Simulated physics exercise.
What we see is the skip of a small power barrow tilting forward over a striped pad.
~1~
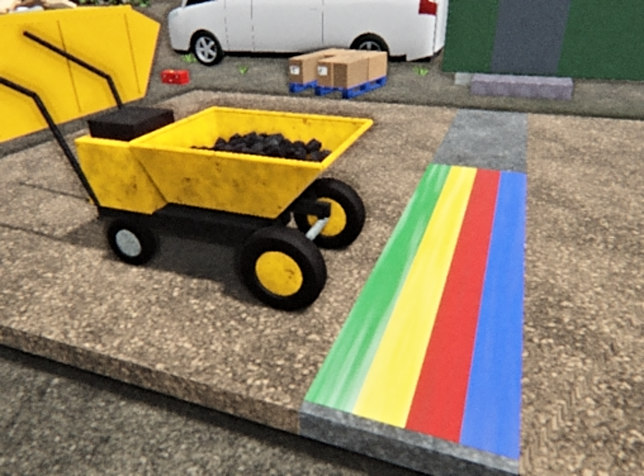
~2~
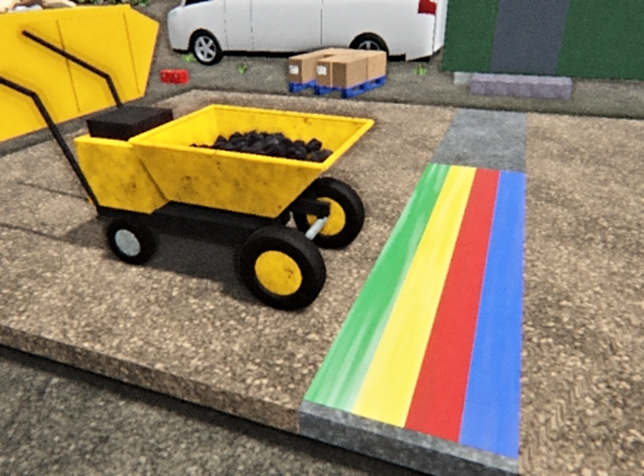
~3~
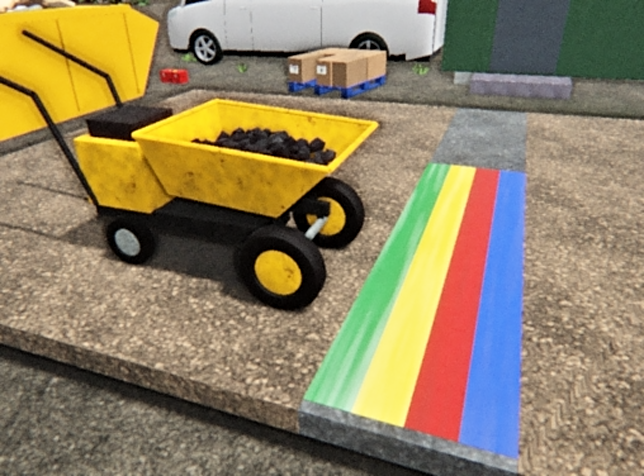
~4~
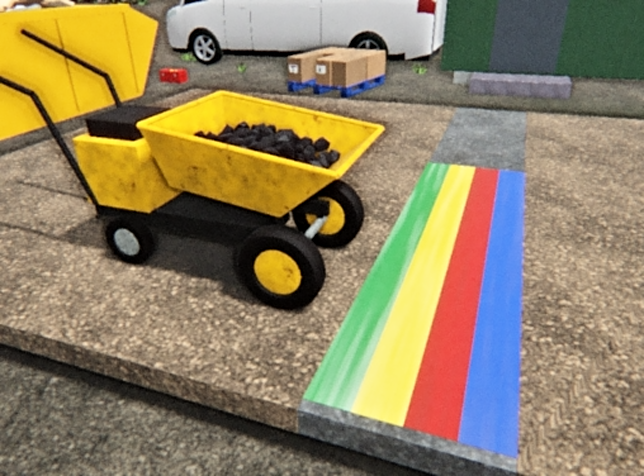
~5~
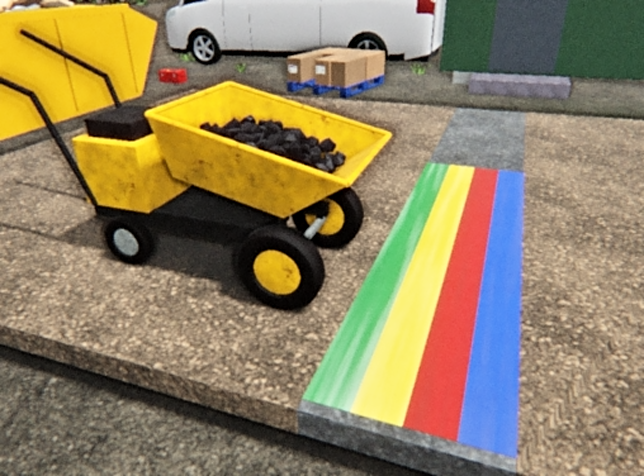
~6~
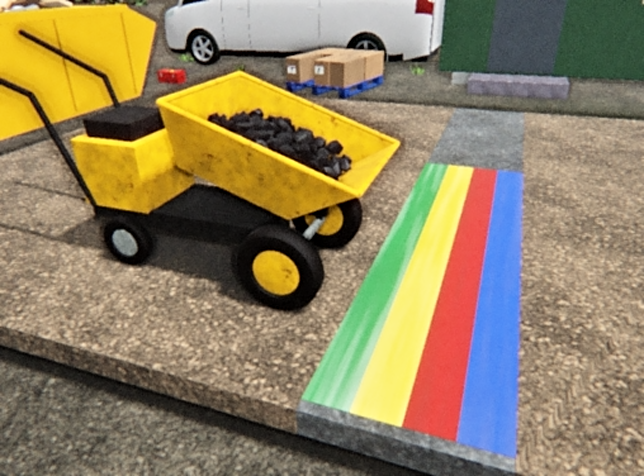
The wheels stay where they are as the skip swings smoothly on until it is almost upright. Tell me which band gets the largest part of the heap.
I would say the red band gets the largest part.
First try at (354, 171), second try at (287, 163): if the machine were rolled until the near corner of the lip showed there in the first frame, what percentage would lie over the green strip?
The first position yields around 0 per cent; the second yields around 10 per cent.
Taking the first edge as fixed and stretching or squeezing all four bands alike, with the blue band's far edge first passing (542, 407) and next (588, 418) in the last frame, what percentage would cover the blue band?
The first painting gives around 20 per cent, the second around 10 per cent.
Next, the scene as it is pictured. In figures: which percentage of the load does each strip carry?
Shares by strip - green: 0 per cent; yellow: 15 per cent; red: 30 per cent; blue: 20 per cent.
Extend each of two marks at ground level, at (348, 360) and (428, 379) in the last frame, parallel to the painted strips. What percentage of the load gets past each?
Some 70 and some 50 per cent, respectively.
Just after the last frame, skip tipped steeply; every one in the skip.
A moment on, skip tipped right over; roughly two thirds in the skip; about a tenth over the yellow strip; roughly a quarter over the red strip; about a tenth over the blue strip; just a few off the paint.
Further on, skip tipped right over; roughly a quarter in the skip; about a tenth over the yellow strip; roughly a quarter over the red strip; roughly a quarter over the blue strip; about a tenth off the paint.
When it is over, skip tipped right over; roughly a quarter in the skip; just a few over the green strip; about a tenth over the yellow strip; roughly a quarter over the red strip; roughly a quarter over the blue strip; about a tenth off the paint.
